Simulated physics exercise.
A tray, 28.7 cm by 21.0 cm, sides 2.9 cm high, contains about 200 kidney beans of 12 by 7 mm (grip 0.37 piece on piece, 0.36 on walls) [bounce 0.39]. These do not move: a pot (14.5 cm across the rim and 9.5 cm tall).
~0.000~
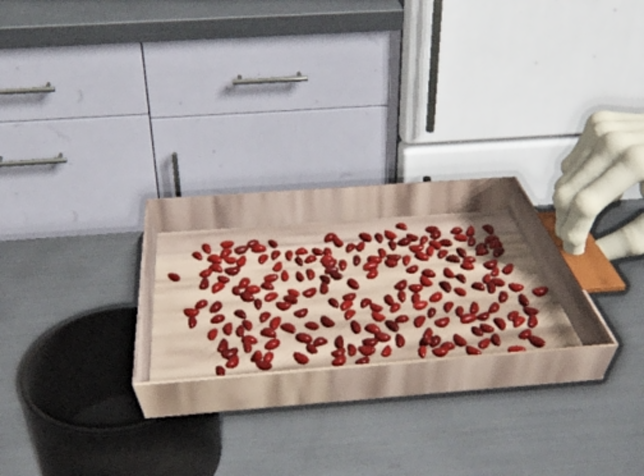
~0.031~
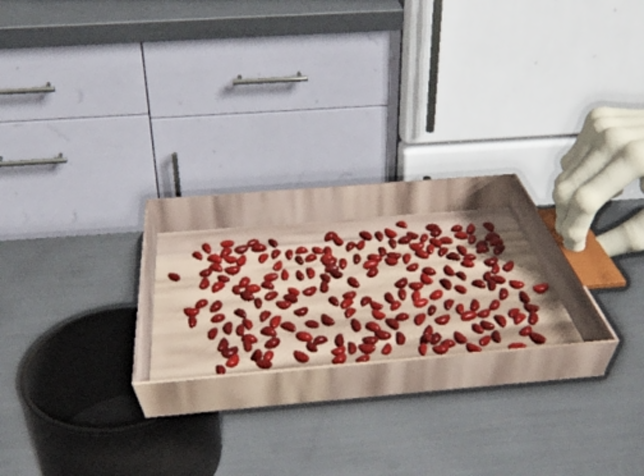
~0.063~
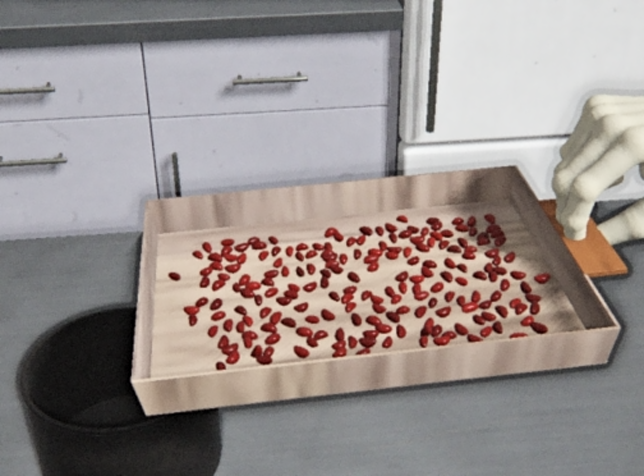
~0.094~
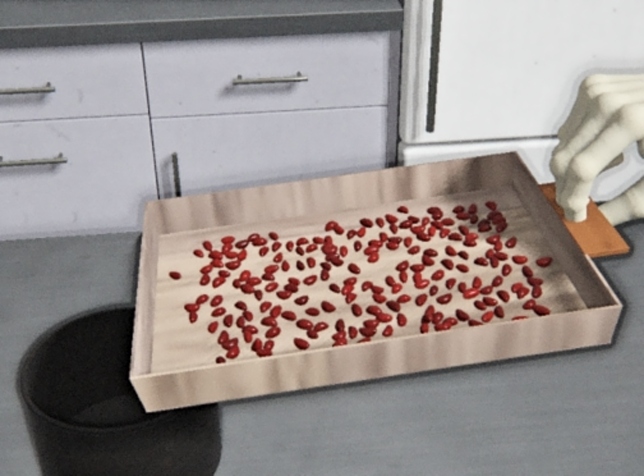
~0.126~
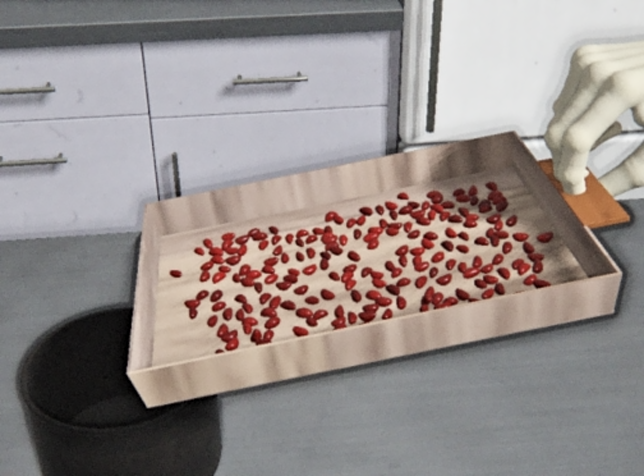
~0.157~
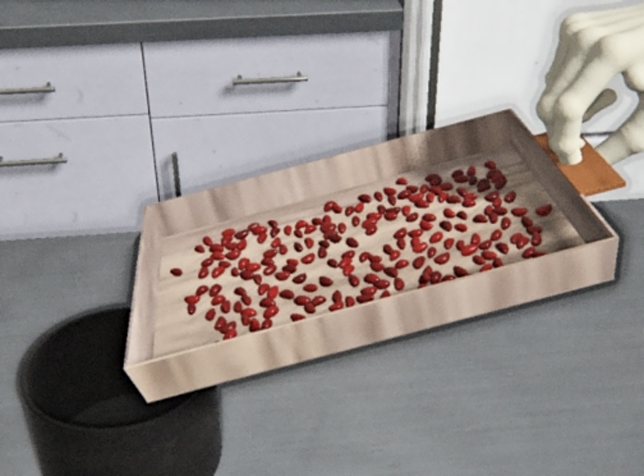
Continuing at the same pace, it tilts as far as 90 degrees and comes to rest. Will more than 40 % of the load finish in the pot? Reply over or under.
Over.
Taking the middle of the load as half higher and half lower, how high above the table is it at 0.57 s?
That height is around 22 cm above the table.
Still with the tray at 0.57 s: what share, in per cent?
Roughly 100 %.
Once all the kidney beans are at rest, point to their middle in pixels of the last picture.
Resting centre: Approx. (104, 415) px.
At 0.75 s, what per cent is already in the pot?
Some 25 per cent.
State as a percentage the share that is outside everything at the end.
About 35 per cent.
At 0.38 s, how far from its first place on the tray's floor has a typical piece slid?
Displacement on tray: Approx. 3 cm.
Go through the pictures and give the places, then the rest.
Tray at (381, 367); tilt 0 degrees; leading edge at (142, 279); middle of the load at (352, 284); pot at (119, 364), in the first frame.
Tray at (381, 365); tilt 1 degrees; leading edge at (142, 279); middle of the load at (352, 282), in the second frame.
Tray at (381, 357); tilt 2 degrees; leading edge at (141, 278); middle of the load at (353, 277), in the third frame.
Tray at (380, 345); tilt 5 degrees; low side left; leading edge at (140, 278); middle of the load at (353, 268), in the fourth frame.
Tray at (376, 327); tilt 9 degrees; low side left; leading edge at (139, 276); middle of the load at (353, 256), in the fifth frame.
Tray at (371, 307); tilt 14 degrees; low side left; leading edge at (137, 275); middle of the load at (351, 242); pot at (119, 364). It turns about 140 degrees a second, in the sixth frame.
Then, at 0.38 s, tilt 45 degrees; tray 100 %; middle of all pieces on or above the table near (285, 163).
After 0.57 s, tilt 72 degrees; tray 100 %; middle of all pieces on or above the table near (171, 218).
After 0.75 s, tilt 90 degrees; pot 25 %, tray 40 %, outside 10 %, in the air 30 %; middle of all pieces on or above the table near (111, 297).
Then, at 0.91 s, tilt 90 degrees; pot 40 %, tray 25 %, outside 30 %, in the air 5 %; middle of all pieces on or above the table near (92, 349).
By 2.5 s all is still; pot 55 %, tray 10 %, outside 35 %.
